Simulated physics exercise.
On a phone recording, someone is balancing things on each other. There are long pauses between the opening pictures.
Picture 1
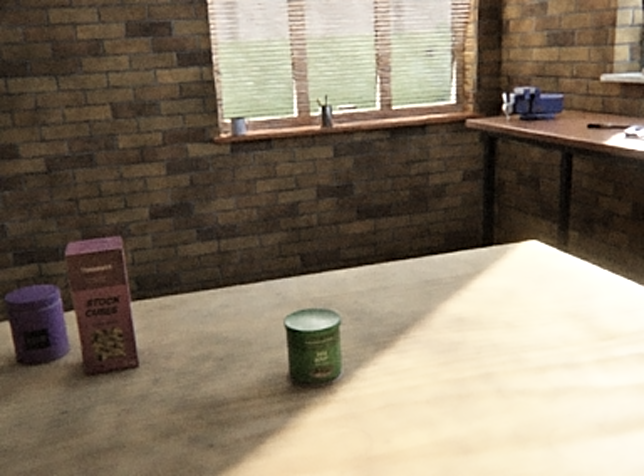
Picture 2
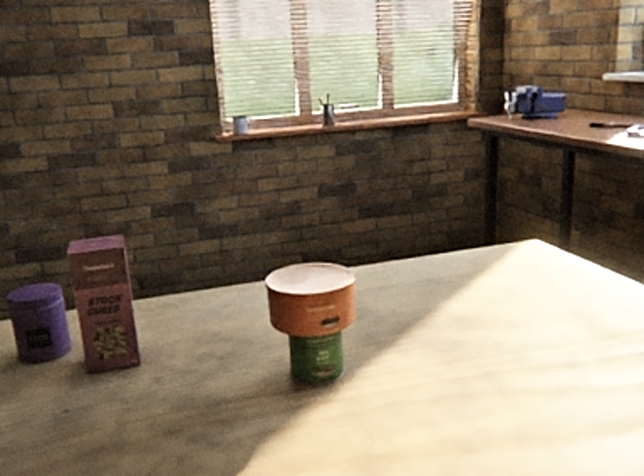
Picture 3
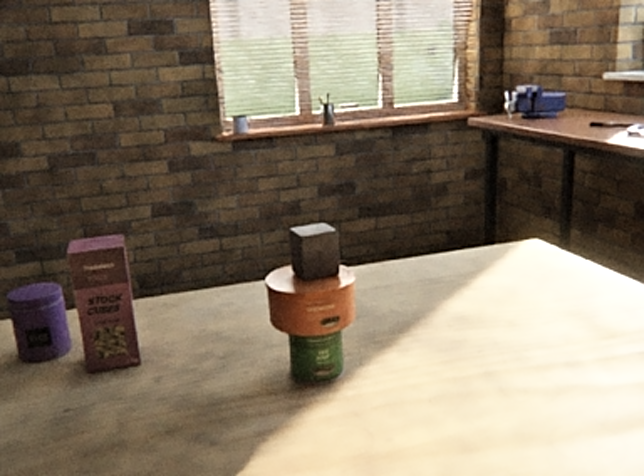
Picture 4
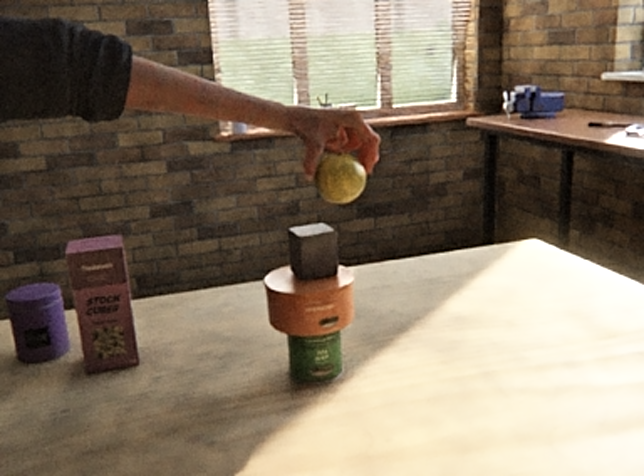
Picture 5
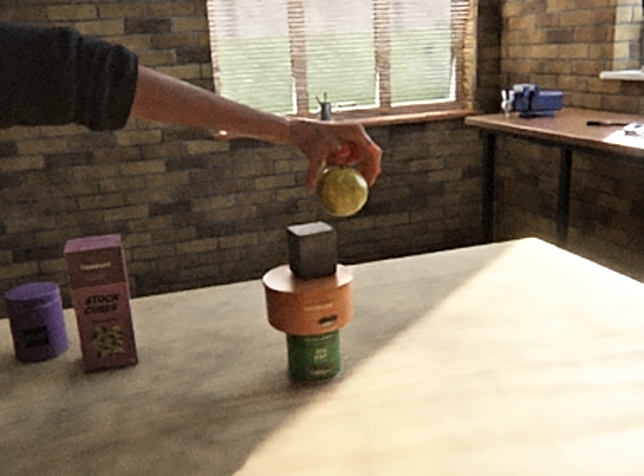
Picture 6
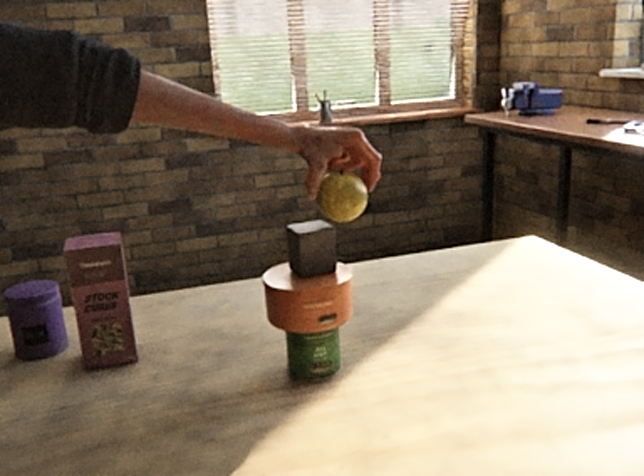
A hand lowers a yellow apple slightly above a grey block on an orange tub.
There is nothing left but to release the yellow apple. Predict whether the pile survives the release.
Not firm.
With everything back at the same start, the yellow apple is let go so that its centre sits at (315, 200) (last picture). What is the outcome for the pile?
Well, it is fine after that.
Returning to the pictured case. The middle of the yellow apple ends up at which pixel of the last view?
The object ends up somewhere around (436, 315).
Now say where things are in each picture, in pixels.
The last thing is not in view yet, in the first picture.
The last thing is not in view yet; green pot (316, 346), in the second picture.
The last thing is not in view yet; purple jar (40, 322), in the third picture.
On its way; yellow apple (340, 178); grey block (313, 251), in the fourth picture.
On its way; yellow apple (342, 191); pink carton (103, 302), in the fifth picture.
In place under the hand; yellow apple (342, 197); orange tub (309, 295), in the sixth picture.
Then, 0.30 s later than the last frame, yellow apple now fallen.
Then, 0.40 s later than the last frame, things are still on the move.
When it is over, fallen, yellow apple; the other 5 as before. End places, in pixels of the last picture, yellow apple near (437, 315). The pile loses its balance.
